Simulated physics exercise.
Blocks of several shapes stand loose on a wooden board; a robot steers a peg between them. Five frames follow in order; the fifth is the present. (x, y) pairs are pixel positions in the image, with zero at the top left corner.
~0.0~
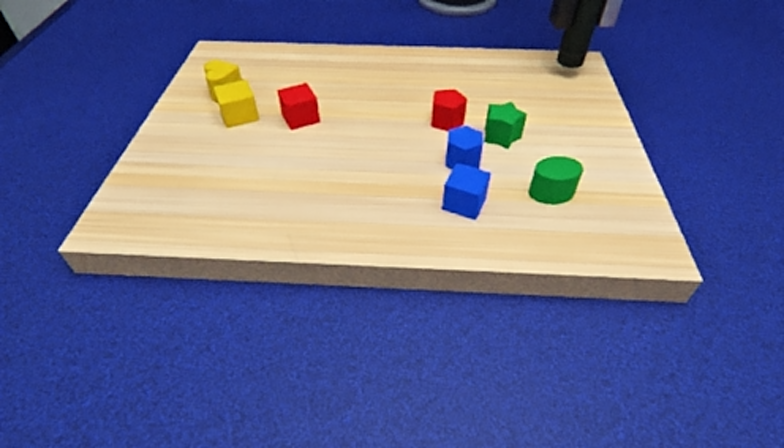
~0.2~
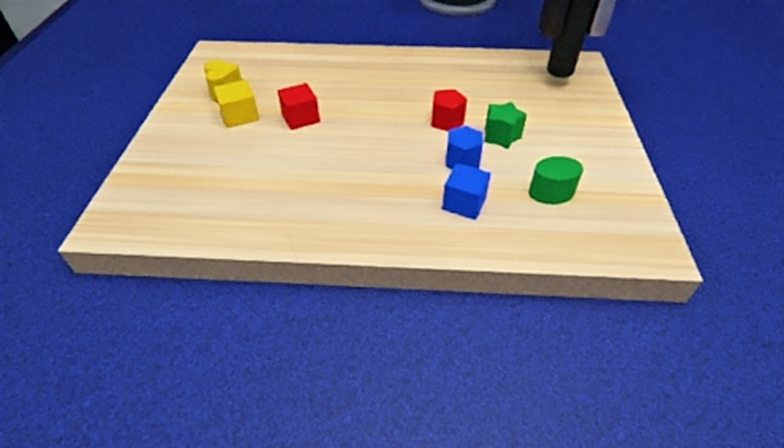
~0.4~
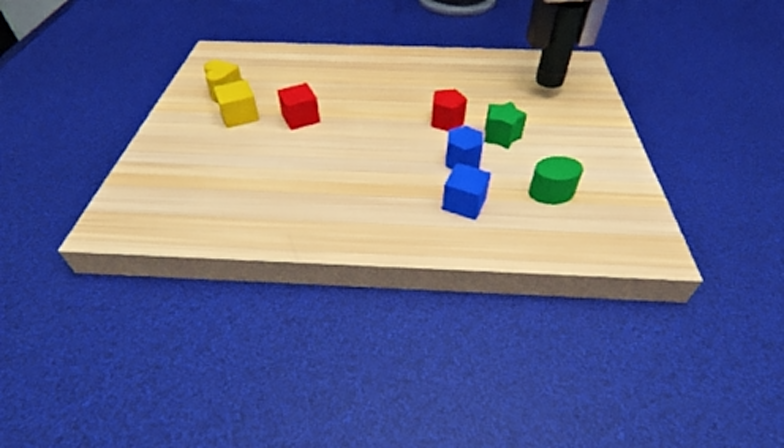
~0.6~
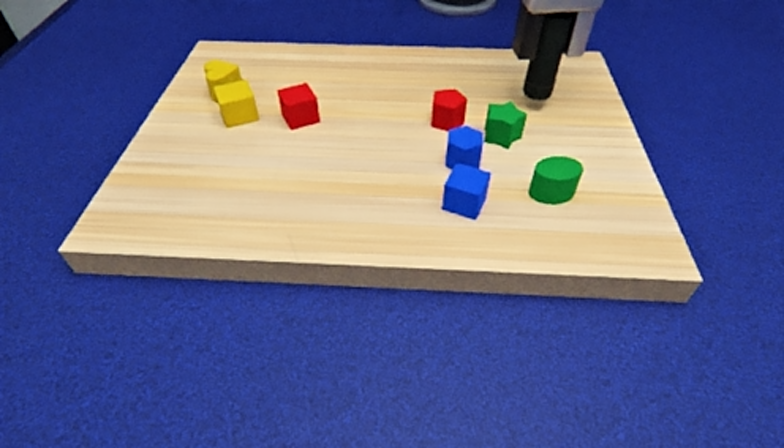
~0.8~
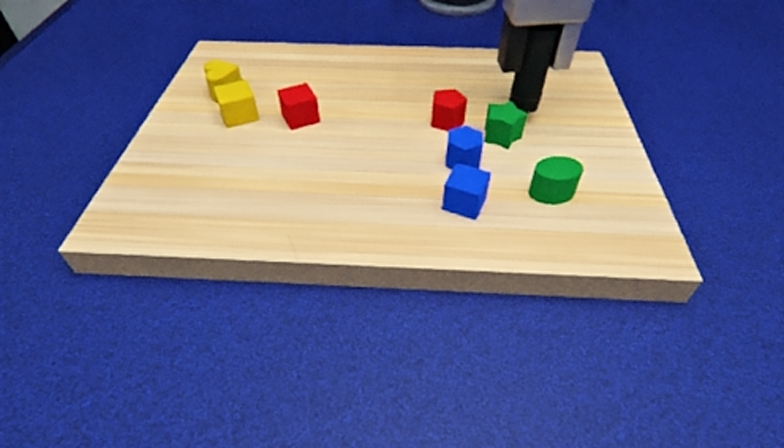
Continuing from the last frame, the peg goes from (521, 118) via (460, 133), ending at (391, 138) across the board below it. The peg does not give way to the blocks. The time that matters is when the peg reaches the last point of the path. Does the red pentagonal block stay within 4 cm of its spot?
Short answer: Yes.
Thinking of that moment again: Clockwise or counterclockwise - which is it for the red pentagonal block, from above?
My answer: Clockwise.
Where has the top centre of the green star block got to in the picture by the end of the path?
The centre of its top will be at (489, 124).
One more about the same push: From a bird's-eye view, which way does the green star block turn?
It is turned anticlockwise.
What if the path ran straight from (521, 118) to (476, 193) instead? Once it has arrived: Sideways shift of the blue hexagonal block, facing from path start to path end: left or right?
Facing the way the path runs, start to end, you'll find the blue hexagonal block has shifted right.
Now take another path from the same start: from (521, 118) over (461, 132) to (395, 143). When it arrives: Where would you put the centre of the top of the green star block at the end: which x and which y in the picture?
The centre of its top will be at (489, 122).
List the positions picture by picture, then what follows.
The first frame shows tip of the peg at (570, 62), middles of tops, red pentagonal block at (449, 97), blue hexagonal block at (466, 137), green star block at (506, 112).
The second frame shows peg at (560, 71), nothing pushed.
The third frame shows peg at (549, 82), nothing pushed.
The fourth frame shows peg at (537, 93), nothing pushed.
The fifth frame shows peg at (523, 106), red pentagonal block at (449, 97), blue hexagonal block at (466, 137), green star block at (506, 112).
On the path given first. One third of the way, peg at (484, 117); green star block at (492, 123), turned 65° anticlockwise.
Two thirds of the way, peg at (439, 124); red pentagonal block at (433, 94), turned 30° clockwise; blue hexagonal block at (464, 141); green star block at (489, 124), turned 85° anticlockwise.
At the end, peg at (391, 126); red pentagonal block at (433, 94), turned 35° clockwise; blue hexagonal block at (464, 141); green star block at (489, 124), turned 85° anticlockwise.
